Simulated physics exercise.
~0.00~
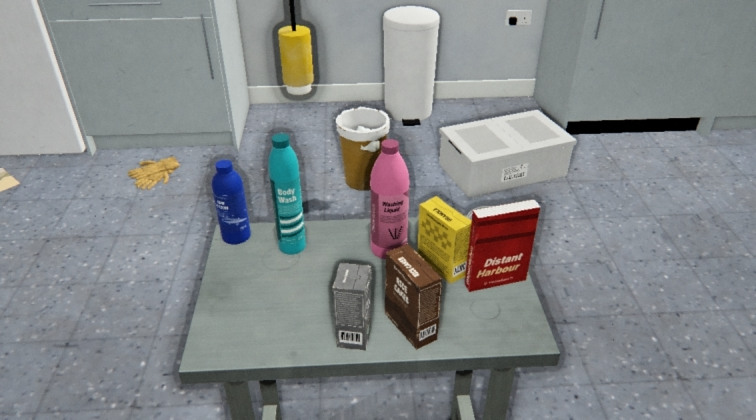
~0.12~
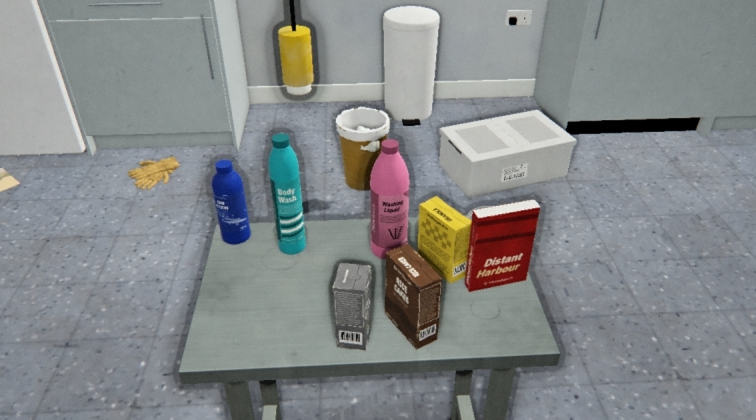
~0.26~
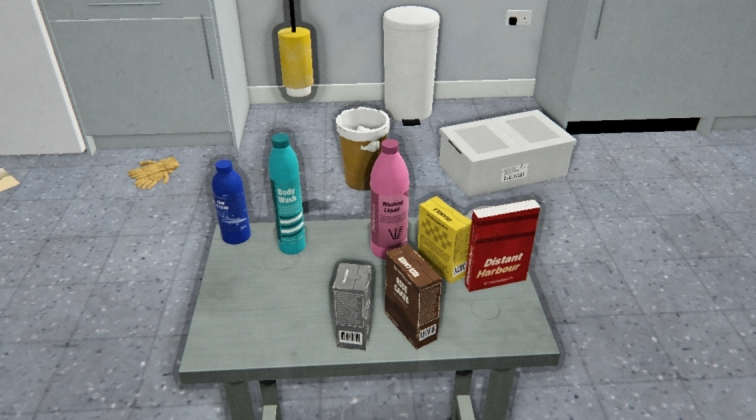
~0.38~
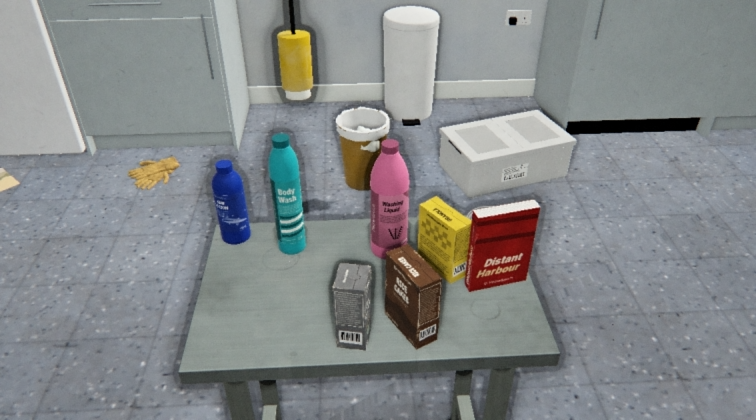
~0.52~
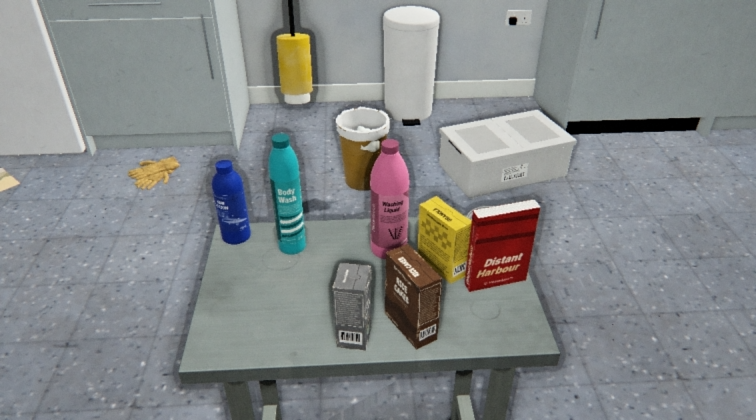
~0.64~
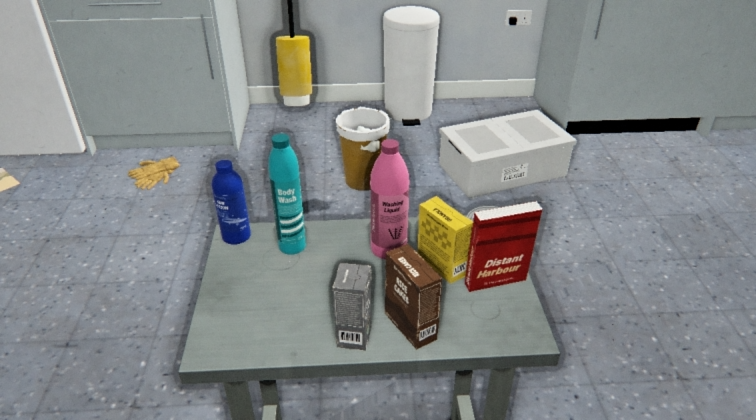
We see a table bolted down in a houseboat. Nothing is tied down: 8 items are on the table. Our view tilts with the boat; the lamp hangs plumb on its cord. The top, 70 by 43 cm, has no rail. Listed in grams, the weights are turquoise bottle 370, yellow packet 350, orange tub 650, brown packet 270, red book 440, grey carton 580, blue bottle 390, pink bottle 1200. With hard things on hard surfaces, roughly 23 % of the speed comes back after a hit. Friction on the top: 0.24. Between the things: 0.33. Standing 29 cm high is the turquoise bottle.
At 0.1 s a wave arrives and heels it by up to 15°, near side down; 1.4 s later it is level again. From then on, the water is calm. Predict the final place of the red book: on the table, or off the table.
The table loses it.
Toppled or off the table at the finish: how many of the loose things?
So, 2 in all.
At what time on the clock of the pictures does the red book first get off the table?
That first happens close to 1.1 seconds.
By 1.14 s, boat heeled 8°, near side down; red book now off the table; turquoise bottle rocked 14° off its seat; grey carton 2 cm from its spot.
By 1.44 s, boat level; turquoise bottle on its side; grey carton 2 cm from its spot; yellow packet 2 cm from its spot.
When it is over (2.0 s), off the table, red book; lying over on the table, turquoise bottle; the other 6 within 5 cm of the start.
